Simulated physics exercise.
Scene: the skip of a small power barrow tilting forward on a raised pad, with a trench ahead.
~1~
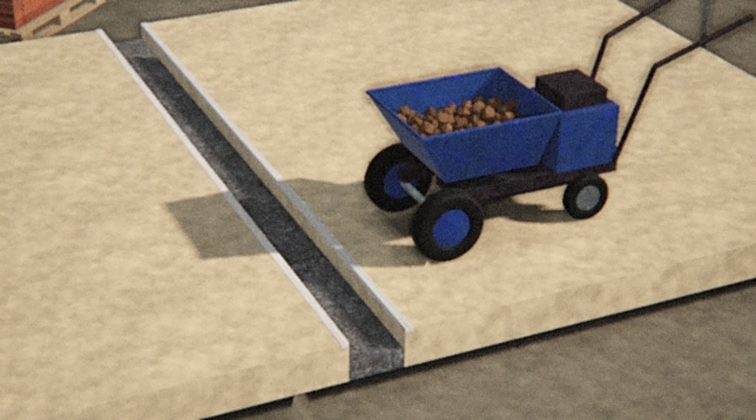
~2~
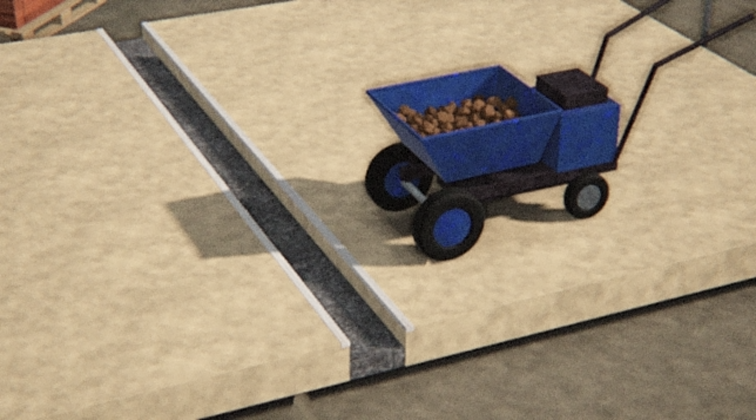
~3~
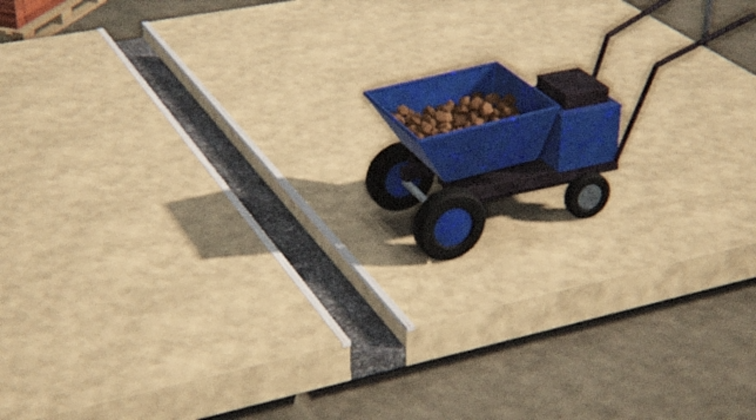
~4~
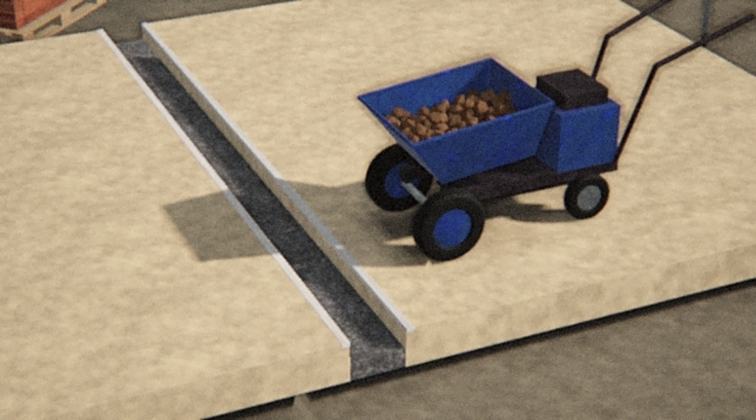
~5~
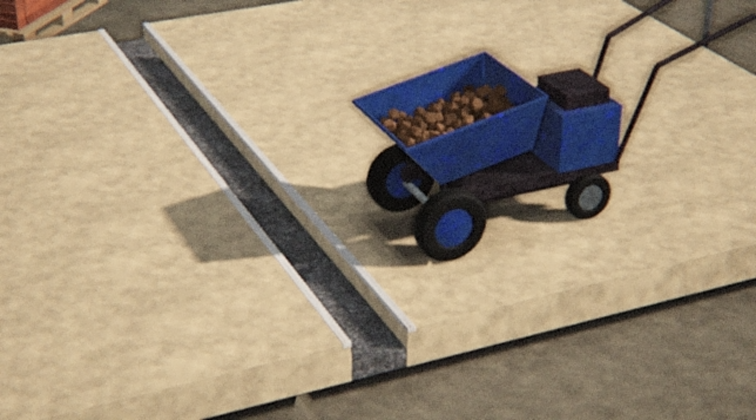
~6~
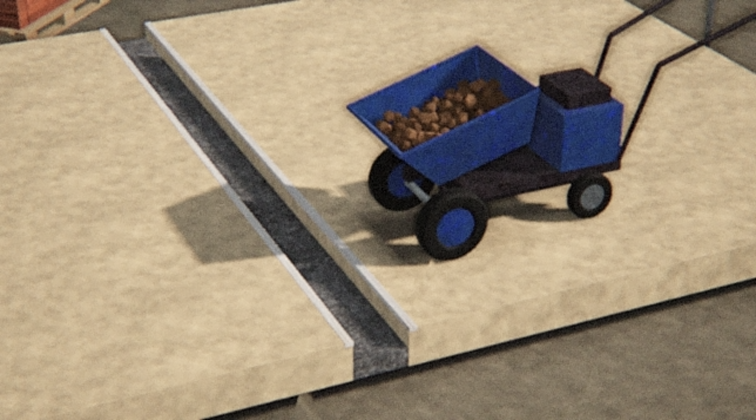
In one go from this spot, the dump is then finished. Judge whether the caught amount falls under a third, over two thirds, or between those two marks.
It falls over two thirds.
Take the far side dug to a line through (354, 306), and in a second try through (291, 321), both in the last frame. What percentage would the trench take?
In order: 30 per cent, then 100 per cent.
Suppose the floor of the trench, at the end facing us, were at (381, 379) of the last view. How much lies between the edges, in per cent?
It would be close to 90 percent.
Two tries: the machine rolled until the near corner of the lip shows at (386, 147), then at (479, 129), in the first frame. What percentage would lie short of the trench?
In order, 0 % followed by 40 %.
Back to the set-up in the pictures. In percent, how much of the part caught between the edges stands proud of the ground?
Some 30 per cent.
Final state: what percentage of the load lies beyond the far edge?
It comes to 20 per cent or so.
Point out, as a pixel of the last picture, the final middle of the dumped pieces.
Roughly pixel (309, 261).
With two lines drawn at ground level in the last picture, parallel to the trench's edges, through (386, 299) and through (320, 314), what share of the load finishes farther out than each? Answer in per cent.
I'd say about 100 and about 20 in a hundred.
Soon after the last picture, skip tipped steeply; all in the skip.
A little later, skip tipped right over; nearly all in the skip; a stray few in or heaped over the trench.
Later still, skip tipped right over; about a third in the skip; about half in or heaped over the trench; a small part beyond it.
By the end, skip tipped right over; a stray few in the skip; most in or heaped over the trench; about a quarter beyond it.
